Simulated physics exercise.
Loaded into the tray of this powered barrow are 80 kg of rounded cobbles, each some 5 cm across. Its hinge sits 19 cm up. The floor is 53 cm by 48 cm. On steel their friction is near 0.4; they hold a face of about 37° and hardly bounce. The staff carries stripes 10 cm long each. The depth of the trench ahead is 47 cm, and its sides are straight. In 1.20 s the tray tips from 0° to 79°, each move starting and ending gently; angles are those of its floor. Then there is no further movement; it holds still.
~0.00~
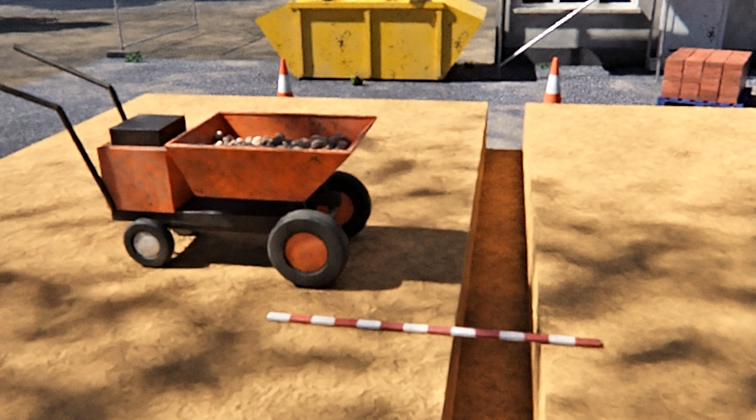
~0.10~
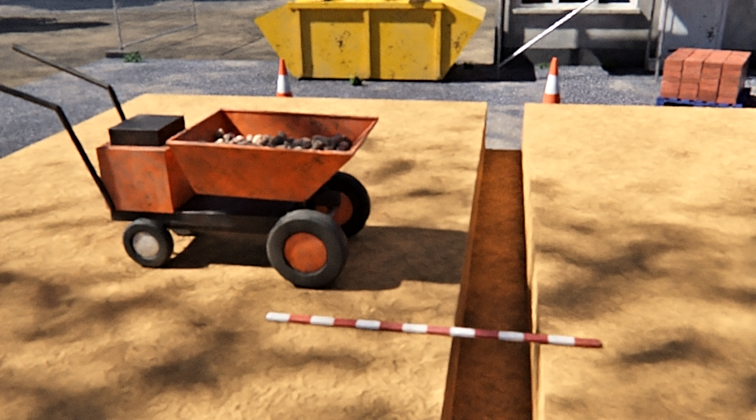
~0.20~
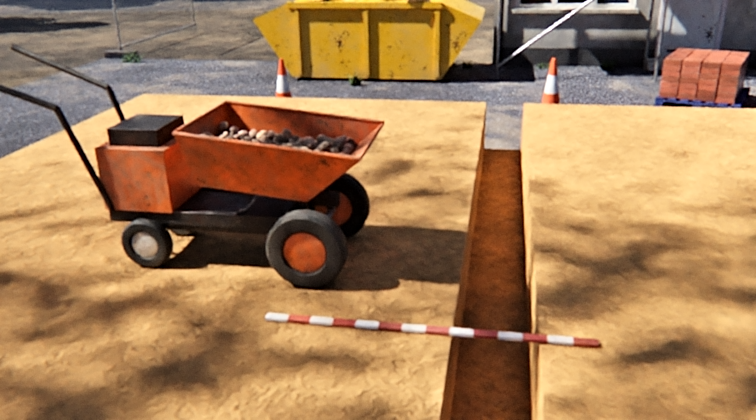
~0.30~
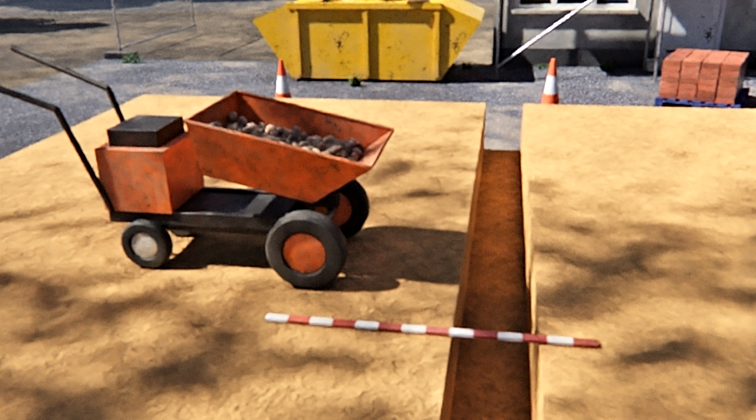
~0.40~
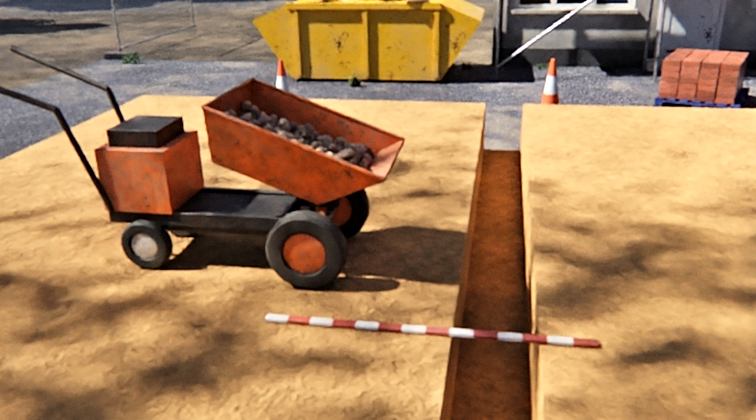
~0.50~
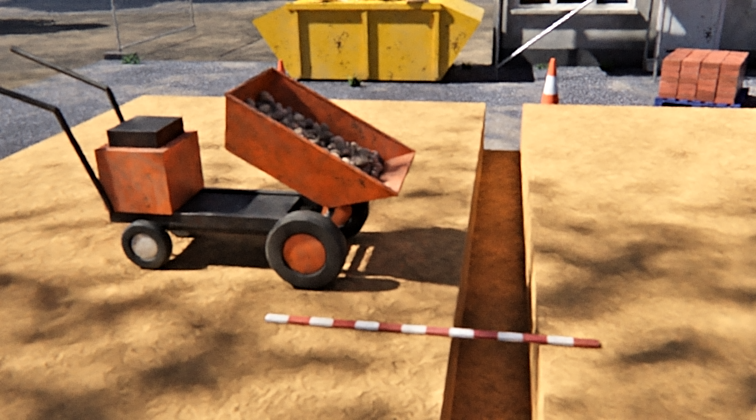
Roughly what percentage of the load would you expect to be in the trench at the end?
I'd expect around 55 per cent.
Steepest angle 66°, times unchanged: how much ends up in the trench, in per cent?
Roughly 85%.
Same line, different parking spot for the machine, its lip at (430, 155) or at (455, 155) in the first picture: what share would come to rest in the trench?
Roughly 75 per cent, then 25 per cent.
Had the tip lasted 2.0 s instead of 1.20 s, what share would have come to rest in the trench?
In that case some 55 per cent.
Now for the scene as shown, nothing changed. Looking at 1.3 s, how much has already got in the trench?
Around 35 per cent of it, at that instant.
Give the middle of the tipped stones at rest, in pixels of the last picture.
The resting stones are centred at roughly (494, 344).
After 0.9 s the floor is at 67°; 100 % in the tray; the foremost stones are at (430, 235).
After 1.3 s the floor is at 79°; 48 % in the tray, 19 % short of the trench, 33 % in the trench; the foremost stones are at (528, 318).
After 1.6 s the floor is at 79°; 26 % in the tray, 20 % short of the trench, 53 % in the trench; the foremost stones are at (539, 317).
After 3.6 s the floor is at 79°; 24 % in the tray, 21 % short of the trench, 55 % in the trench; the foremost stones are at (548, 331).
